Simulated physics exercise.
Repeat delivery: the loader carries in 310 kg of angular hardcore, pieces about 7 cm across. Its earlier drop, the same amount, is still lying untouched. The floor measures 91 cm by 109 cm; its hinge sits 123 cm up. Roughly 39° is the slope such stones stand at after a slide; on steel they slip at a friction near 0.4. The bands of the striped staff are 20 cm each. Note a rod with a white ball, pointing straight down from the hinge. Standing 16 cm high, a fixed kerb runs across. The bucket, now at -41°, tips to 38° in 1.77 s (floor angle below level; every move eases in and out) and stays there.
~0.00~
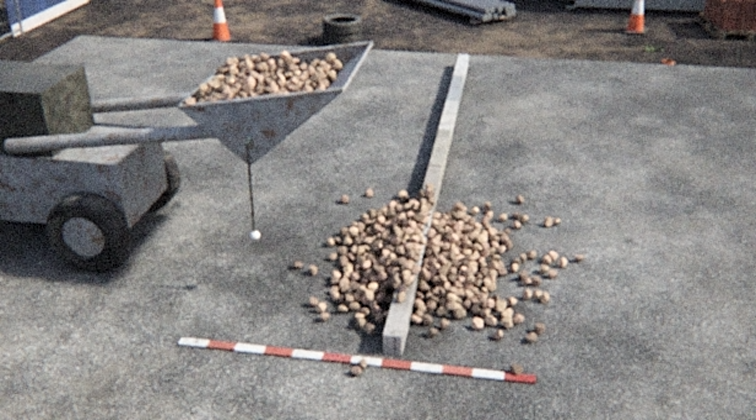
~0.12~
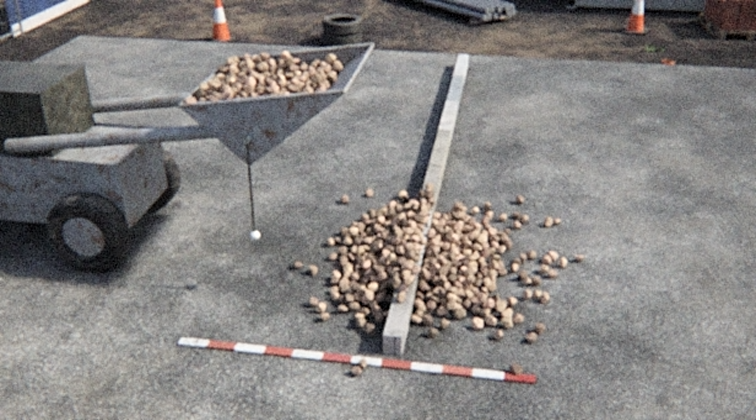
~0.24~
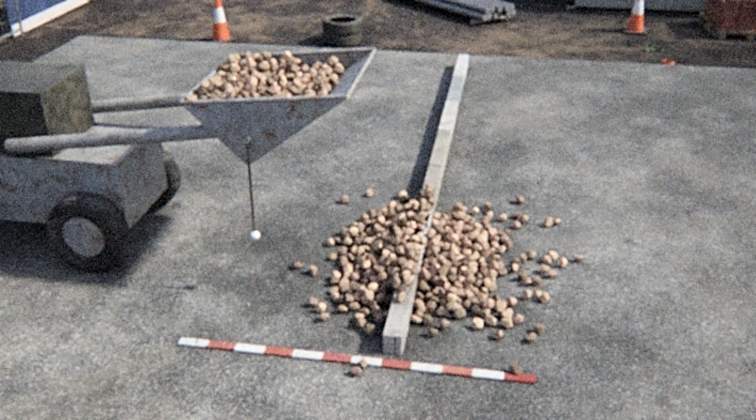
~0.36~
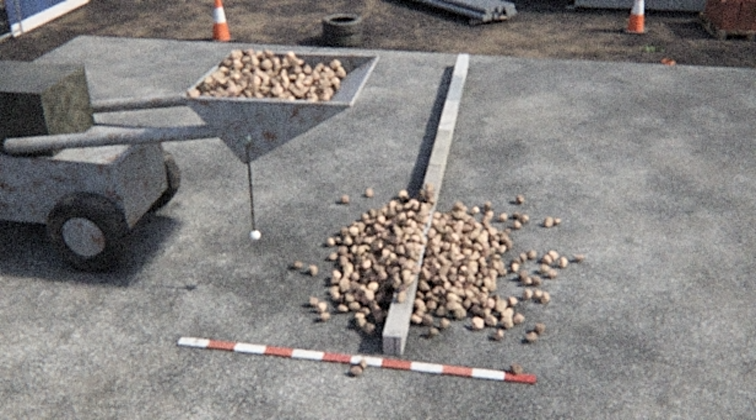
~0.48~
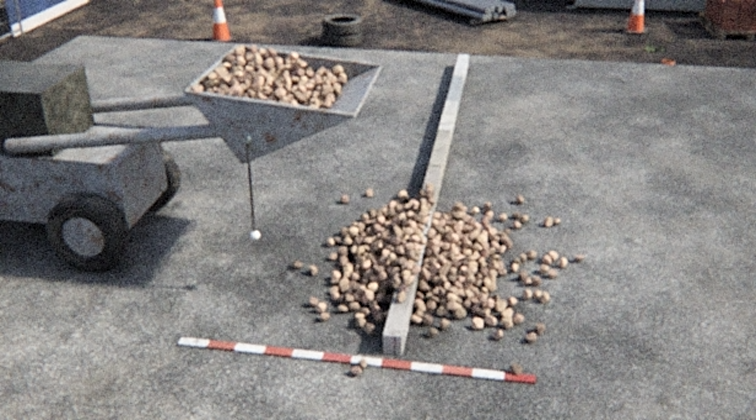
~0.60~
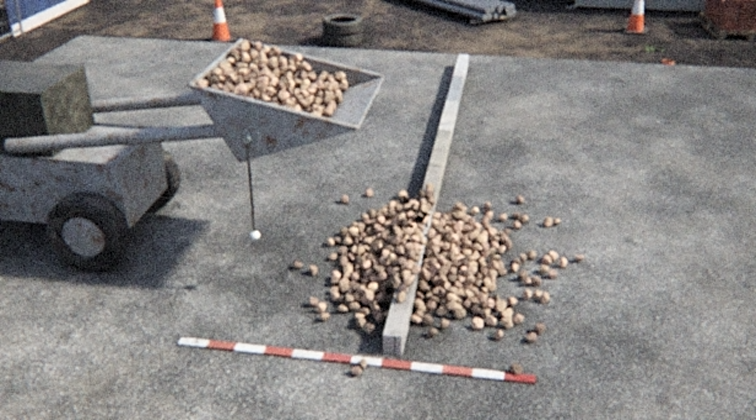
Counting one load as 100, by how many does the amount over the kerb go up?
By about 13 out of 100.
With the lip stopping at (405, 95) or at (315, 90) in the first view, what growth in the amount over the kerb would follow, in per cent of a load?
Near 90 in a hundred first, near 0 in a hundred second.
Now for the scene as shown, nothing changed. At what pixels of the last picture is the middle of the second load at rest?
Their centre rests close to (375, 240).
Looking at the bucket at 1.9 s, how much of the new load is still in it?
Around 60 in a hundred.
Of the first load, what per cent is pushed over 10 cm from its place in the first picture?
I'd say roughly 5 per cent of them.
After 1.3 s the floor is at 26°; in per cent of one load, 100 in the bucket, 56 on this side of the kerb, 45 over the kerb; the foremost stones are at (555, 255).
After 1.9 s the floor is at 38°; in per cent of one load, 58 in the bucket, 98 on this side of the kerb, 45 over the kerb; the foremost stones are at (555, 255).
After 2.2 s the floor is at 38°; in per cent of one load, 15 in the bucket, 137 on this side of the kerb, 49 over the kerb; the foremost stones are at (555, 255).
After 4.8 s the floor is at 38°; in per cent of one load, 0 in the bucket, 143 on this side of the kerb, 58 over the kerb; the foremost stones are at (555, 255). Net gain over the kerb, 13.
